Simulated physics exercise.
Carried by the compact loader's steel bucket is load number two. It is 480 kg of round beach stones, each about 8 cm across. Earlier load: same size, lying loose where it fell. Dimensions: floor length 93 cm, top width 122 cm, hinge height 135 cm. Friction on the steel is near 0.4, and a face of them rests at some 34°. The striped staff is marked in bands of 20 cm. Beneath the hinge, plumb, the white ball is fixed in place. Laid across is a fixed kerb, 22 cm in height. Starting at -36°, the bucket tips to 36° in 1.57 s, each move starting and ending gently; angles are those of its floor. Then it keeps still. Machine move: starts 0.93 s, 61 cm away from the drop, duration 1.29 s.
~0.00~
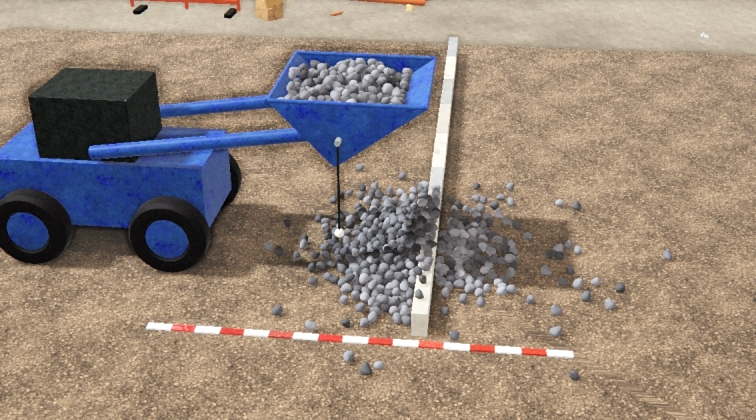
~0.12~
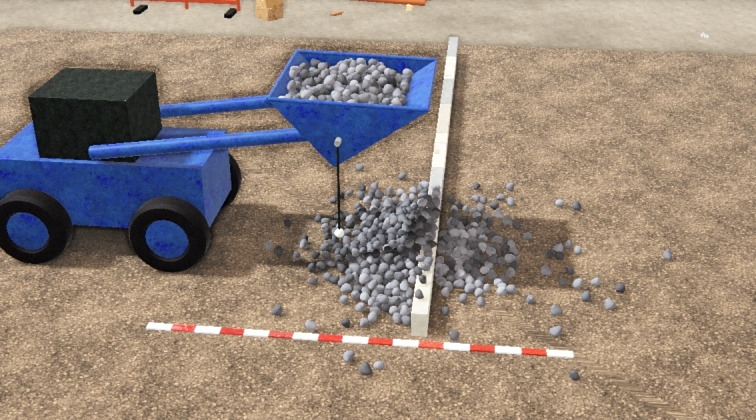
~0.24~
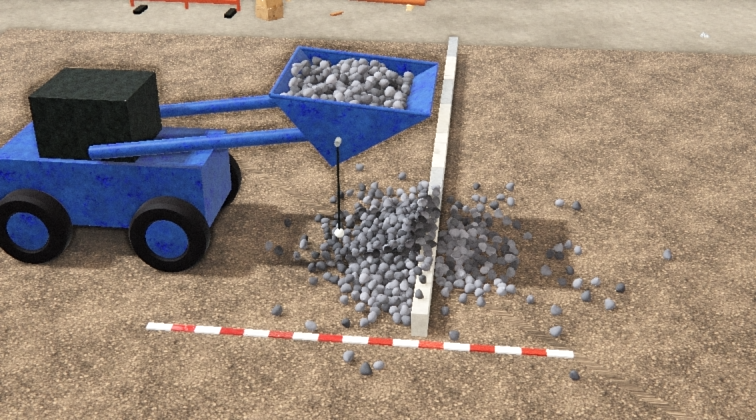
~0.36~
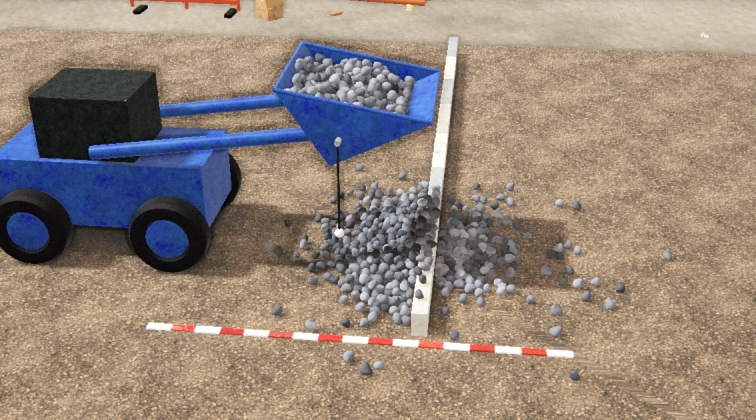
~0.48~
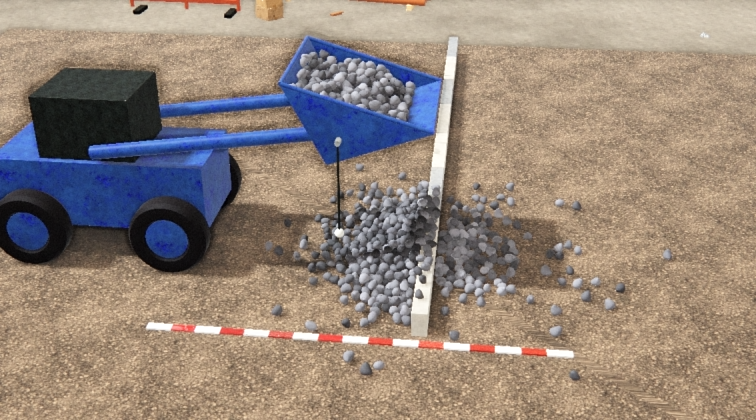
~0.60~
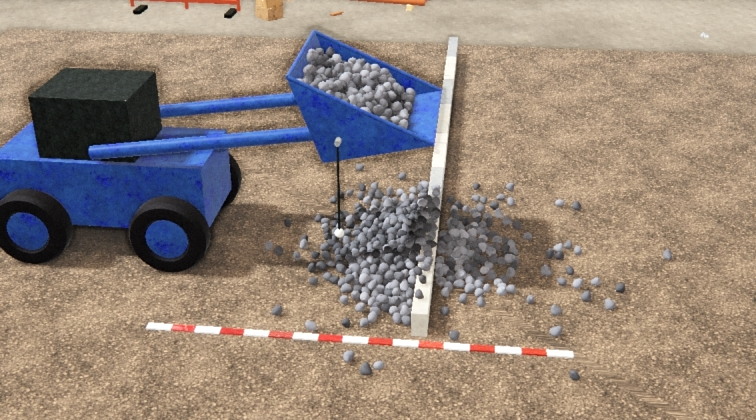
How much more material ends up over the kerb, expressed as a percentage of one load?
About 39 per cent of a load more.
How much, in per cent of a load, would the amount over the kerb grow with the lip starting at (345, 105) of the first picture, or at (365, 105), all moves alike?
Around 0 percent, then around 0 percent.
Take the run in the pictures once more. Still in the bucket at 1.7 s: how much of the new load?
Roughly 20 per cent is still inside.
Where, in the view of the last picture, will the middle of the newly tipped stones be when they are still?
(409, 237).
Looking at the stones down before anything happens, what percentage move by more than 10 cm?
Estimate: 20 %, roughly.
After 1.2 s the floor is at 25°; in per cent of one load, 96 in the bucket, 78 on this side of the kerb, 25 over the kerb; the foremost stones are at (601, 269).
After 1.7 s the floor is at 36°; in per cent of one load, 21 in the bucket, 132 on this side of the kerb, 47 over the kerb; the foremost stones are at (601, 269).
After 2.7 s the floor is at 36°; in per cent of one load, 0 in the bucket, 136 on this side of the kerb, 64 over the kerb; the foremost stones are at (609, 262).
After 5.4 s the floor is at 36°; in per cent of one load, 0 in the bucket, 136 on this side of the kerb, 64 over the kerb; the foremost stones are at (614, 278). Net gain over the kerb, 39.
